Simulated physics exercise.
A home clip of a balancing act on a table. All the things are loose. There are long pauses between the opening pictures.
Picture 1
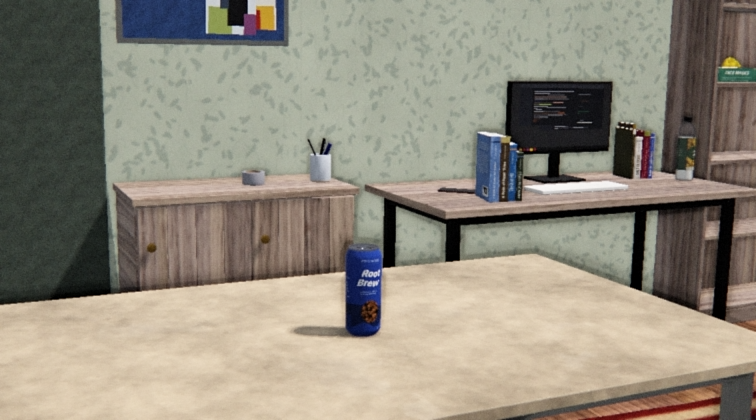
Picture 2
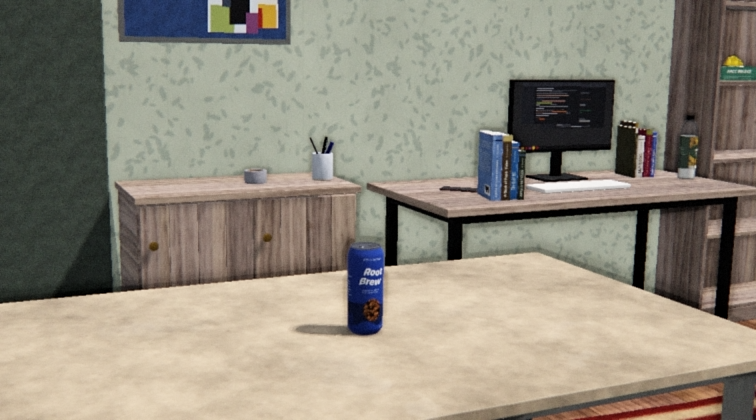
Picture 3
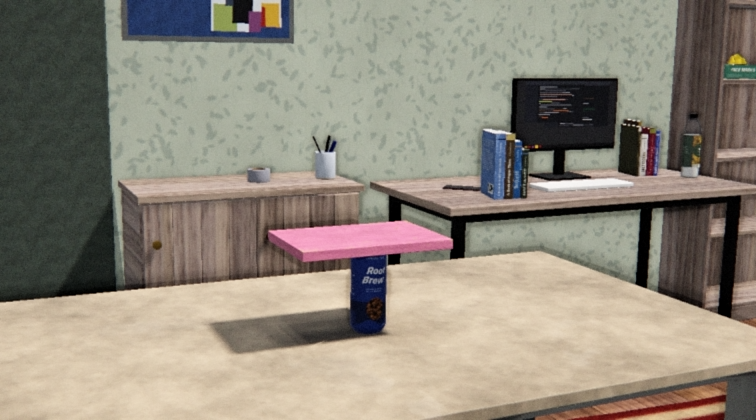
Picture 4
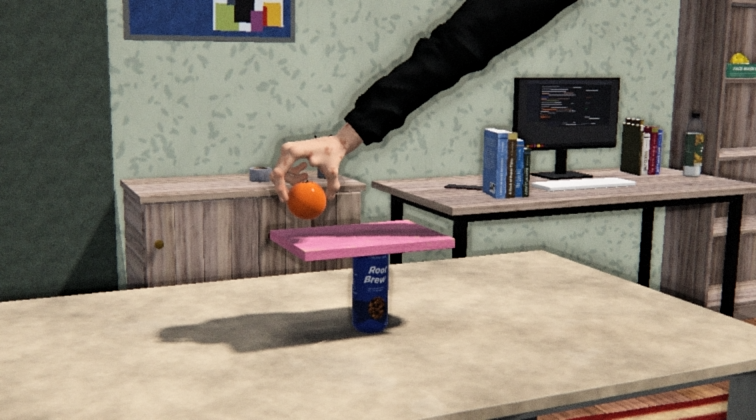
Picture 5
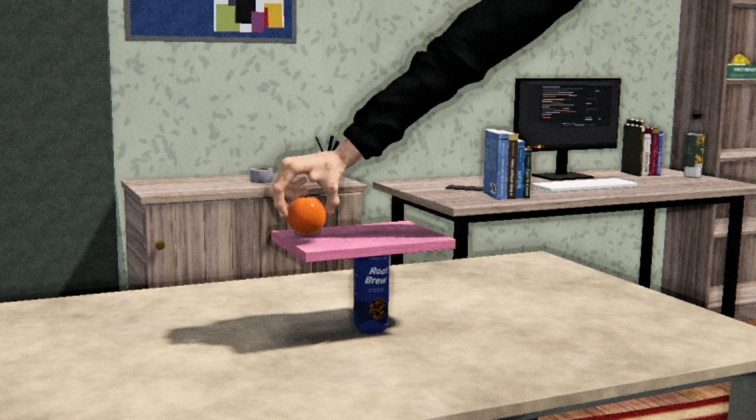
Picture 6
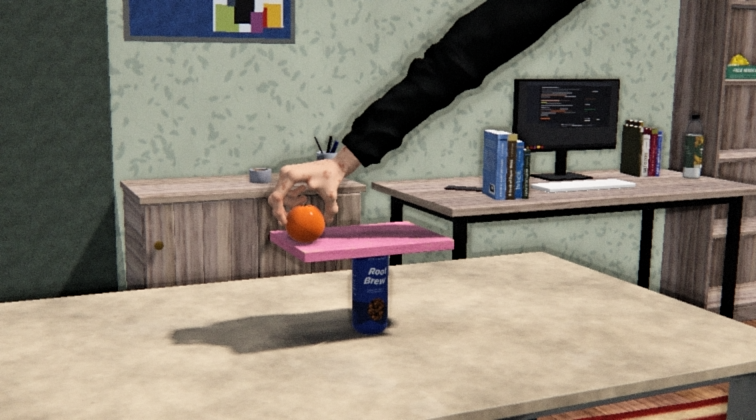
A pink board appears on a blue can, and a hand lowers an orange tomato onto its left side.
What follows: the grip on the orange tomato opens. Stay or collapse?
In the end the stack loses its balance.
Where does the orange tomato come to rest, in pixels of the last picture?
Near (308, 325).
Then, 0.50 s after the last picture, orange tomato now fallen; pink board tipped 68° from how it was.
Then, 0.60 s after the last picture, pink board on its side.
Then, 0.90 s after the last picture, pink board now fallen.
At rest, fallen, pink board and orange tomato; blue can in place. Seen from the same camera at the end, orange tomato near (308, 325). The stack comes apart.
